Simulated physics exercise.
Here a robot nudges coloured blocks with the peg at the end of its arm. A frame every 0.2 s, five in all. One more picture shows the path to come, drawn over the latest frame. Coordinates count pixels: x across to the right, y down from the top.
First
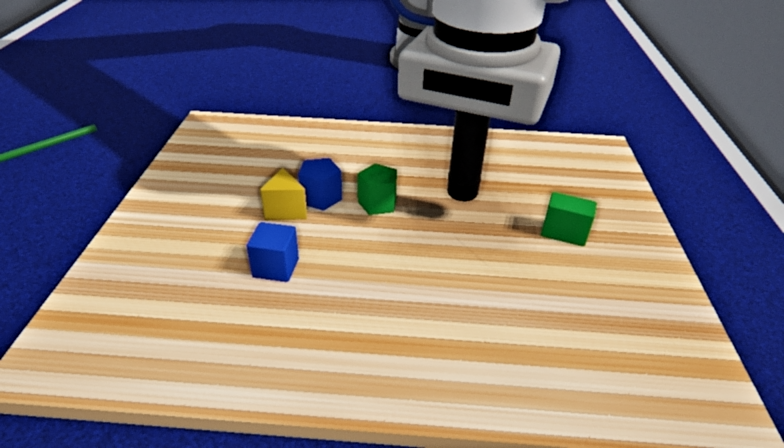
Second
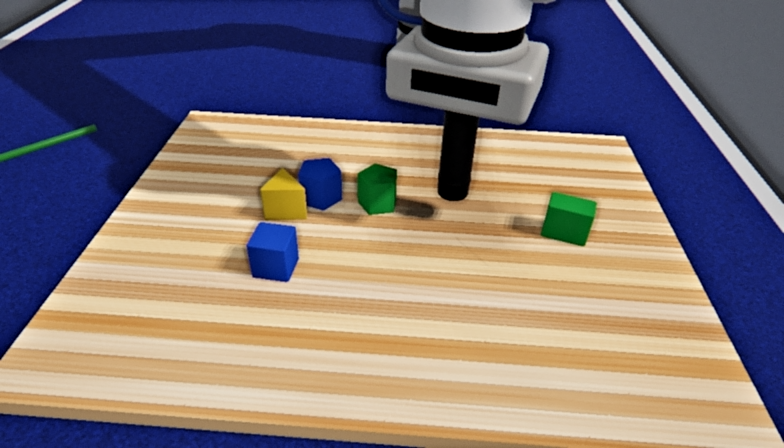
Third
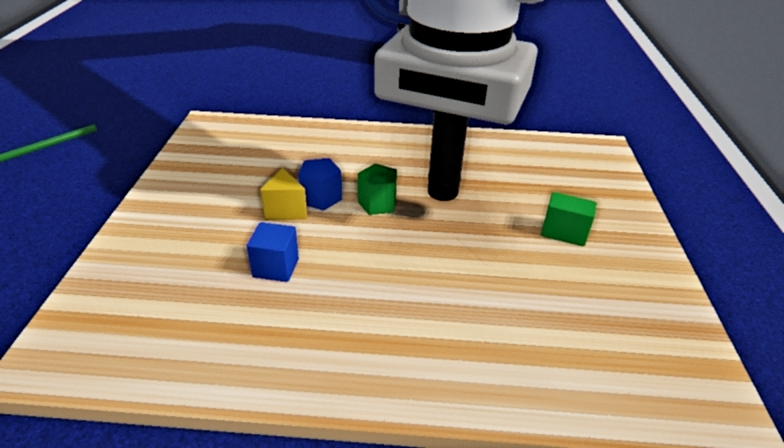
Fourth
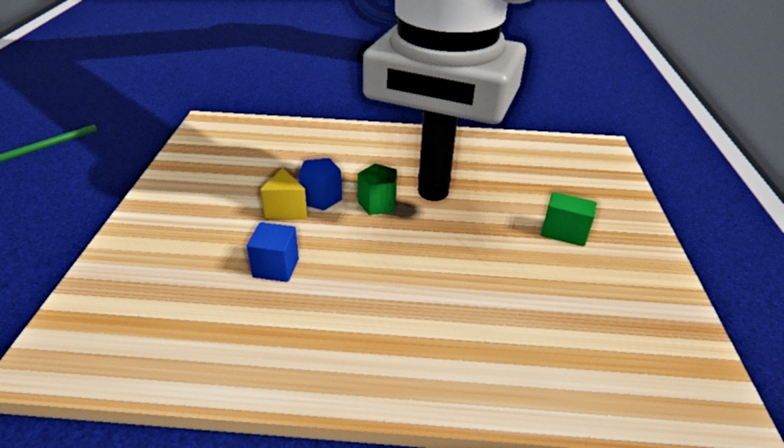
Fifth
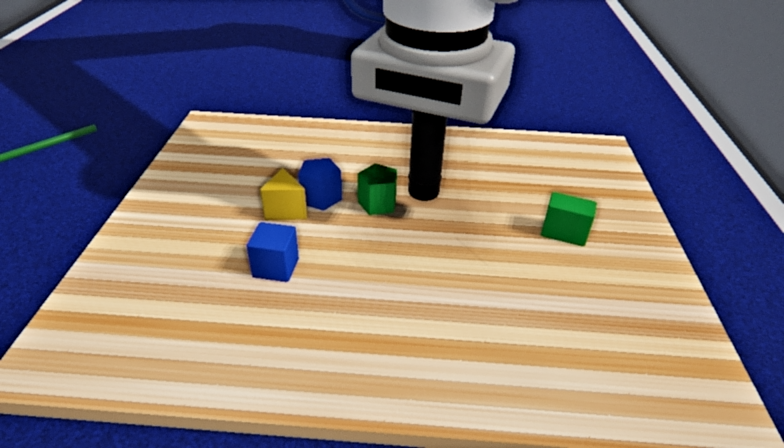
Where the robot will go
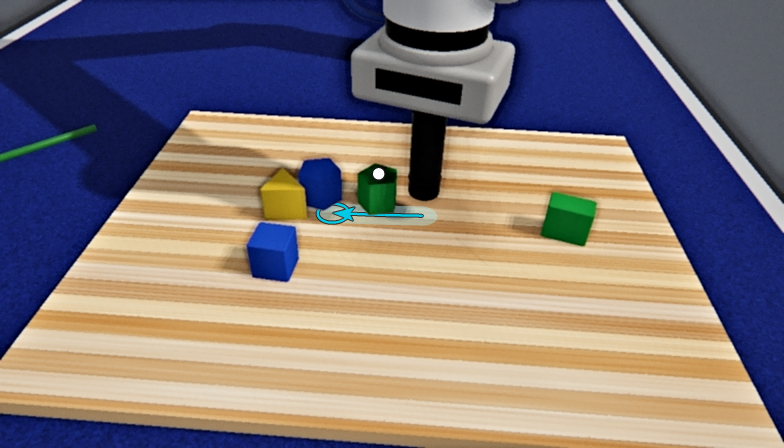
A robot arm slides its black peg slightly left above still blocks on a board.
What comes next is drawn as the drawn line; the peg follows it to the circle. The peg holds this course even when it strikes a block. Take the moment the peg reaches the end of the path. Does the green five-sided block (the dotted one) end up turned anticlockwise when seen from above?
No, it doesn't check out.
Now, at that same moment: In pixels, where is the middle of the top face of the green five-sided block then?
Roughly at (345, 164).
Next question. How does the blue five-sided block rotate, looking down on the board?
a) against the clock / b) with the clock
a.
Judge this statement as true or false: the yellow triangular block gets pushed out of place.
False.
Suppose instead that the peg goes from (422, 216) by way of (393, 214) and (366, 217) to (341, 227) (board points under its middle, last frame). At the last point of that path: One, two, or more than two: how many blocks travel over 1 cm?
The push moves one block more than 1 cm.
The drawn path runs from (422, 216) directly to (333, 213); the dot is on the green five-sided block.
The first path, step by step. Halfway along, peg (376, 192); green five-sided block (359, 168), turned 45° clockwise.
At the end, peg (332, 190); yellow triangular block not moved; blue five-sided block (309, 162), turned 40° anticlockwise; green five-sided block (345, 164), turned 100° clockwise.
